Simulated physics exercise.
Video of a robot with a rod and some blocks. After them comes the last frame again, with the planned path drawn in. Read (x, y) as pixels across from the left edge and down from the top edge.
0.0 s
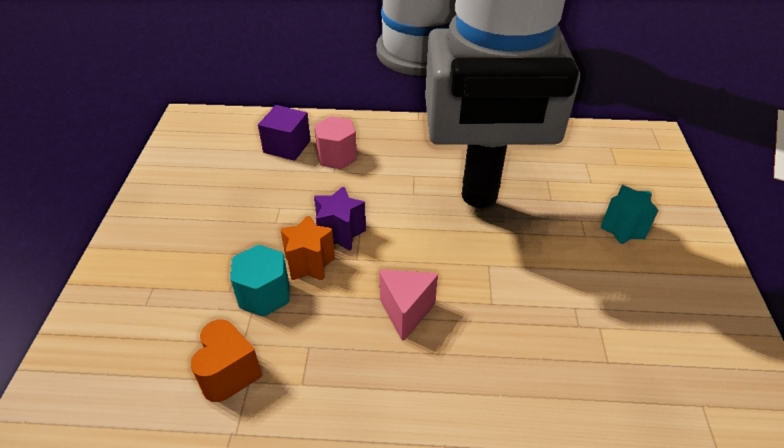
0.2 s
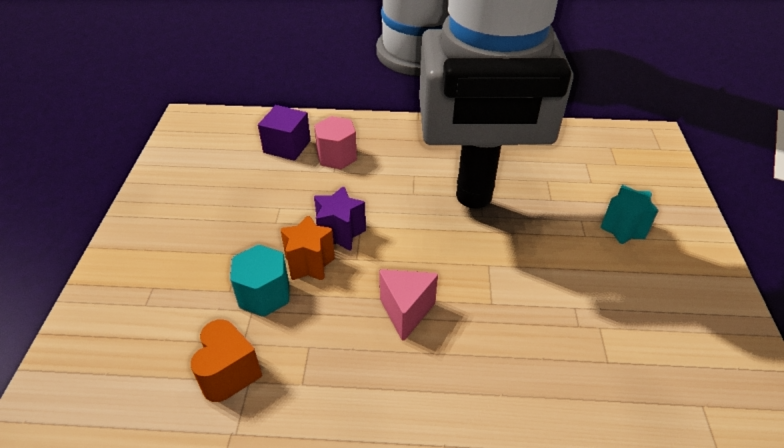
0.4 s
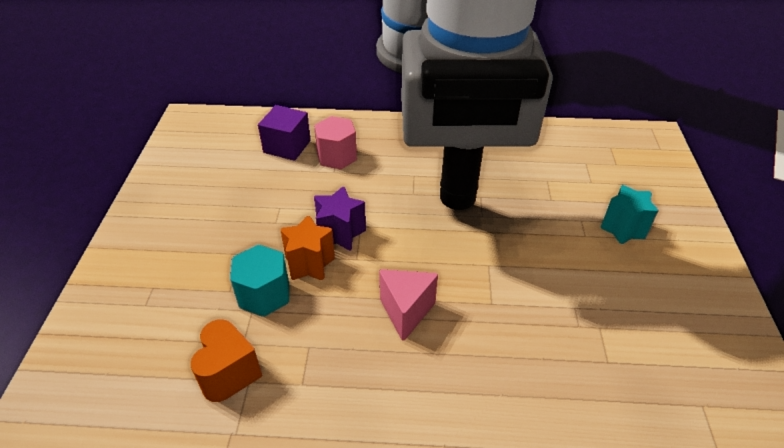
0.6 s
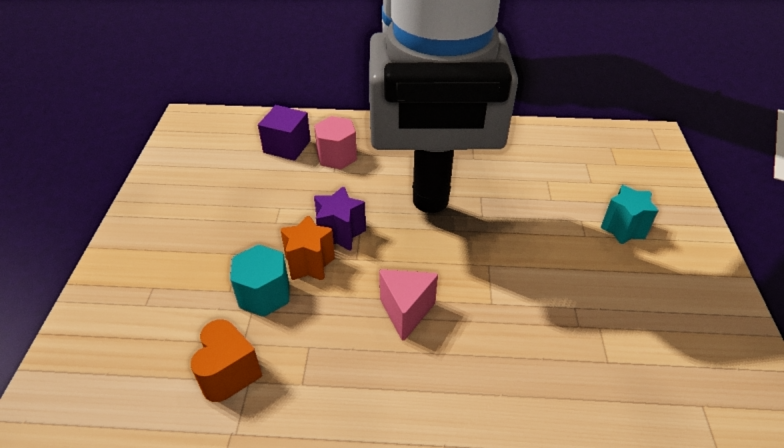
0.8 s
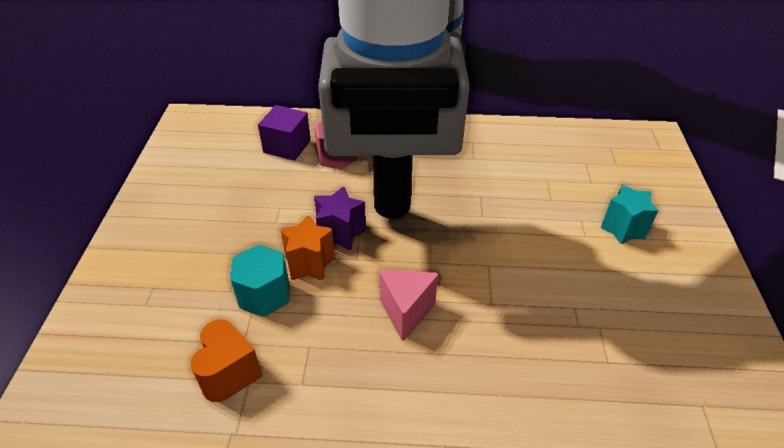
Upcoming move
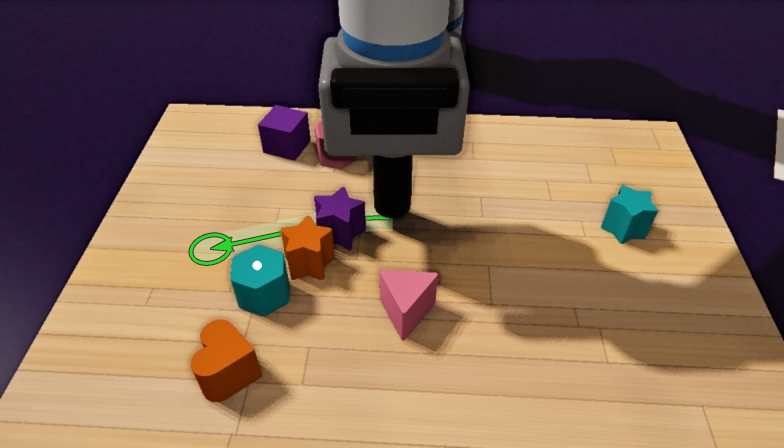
At first, a robot arm holds a black rod upright over a wooden table, to the right of a purple star-shaped block among other colourful blocks. The rod shifts slightly left, then glides farther left until it is close beside the purple star, while all the blocks stay still.
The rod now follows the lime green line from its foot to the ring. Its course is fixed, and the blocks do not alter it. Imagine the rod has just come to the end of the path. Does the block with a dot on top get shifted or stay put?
That block will leave its spot.
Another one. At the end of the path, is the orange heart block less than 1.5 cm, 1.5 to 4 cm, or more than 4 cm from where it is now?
Goes 1.5 to 4 cm.
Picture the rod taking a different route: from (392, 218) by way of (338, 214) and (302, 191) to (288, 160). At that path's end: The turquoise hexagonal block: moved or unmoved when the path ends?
That block remains where it is.
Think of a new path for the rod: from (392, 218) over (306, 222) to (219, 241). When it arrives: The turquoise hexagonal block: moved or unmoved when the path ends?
When the path is over, the turquoise hexagonal block has left its spot.
Path on the board, from (392, 218) over (333, 223) and (273, 235) to (211, 249); the dot is on the turquoise hexagonal block.
The first path, step by step. One third of the way, rod at (332, 212); turquoise hexagonal block at (251, 271); orange star-shaped block at (287, 244), turned 35° anticlockwise; purple star-shaped block at (301, 213).
Two thirds of the way, rod at (270, 225); orange heart block at (218, 353); turquoise hexagonal block at (223, 302), turned 25° anticlockwise; orange star-shaped block at (247, 266), turned 55° anticlockwise; purple star-shaped block at (248, 232), turned 25° anticlockwise.
At the end, rod at (207, 238); orange heart block at (219, 371); turquoise hexagonal block at (215, 318), turned 35° anticlockwise; orange star-shaped block at (227, 275), turned 85° anticlockwise; purple star-shaped block at (202, 248), turned 60° anticlockwise.
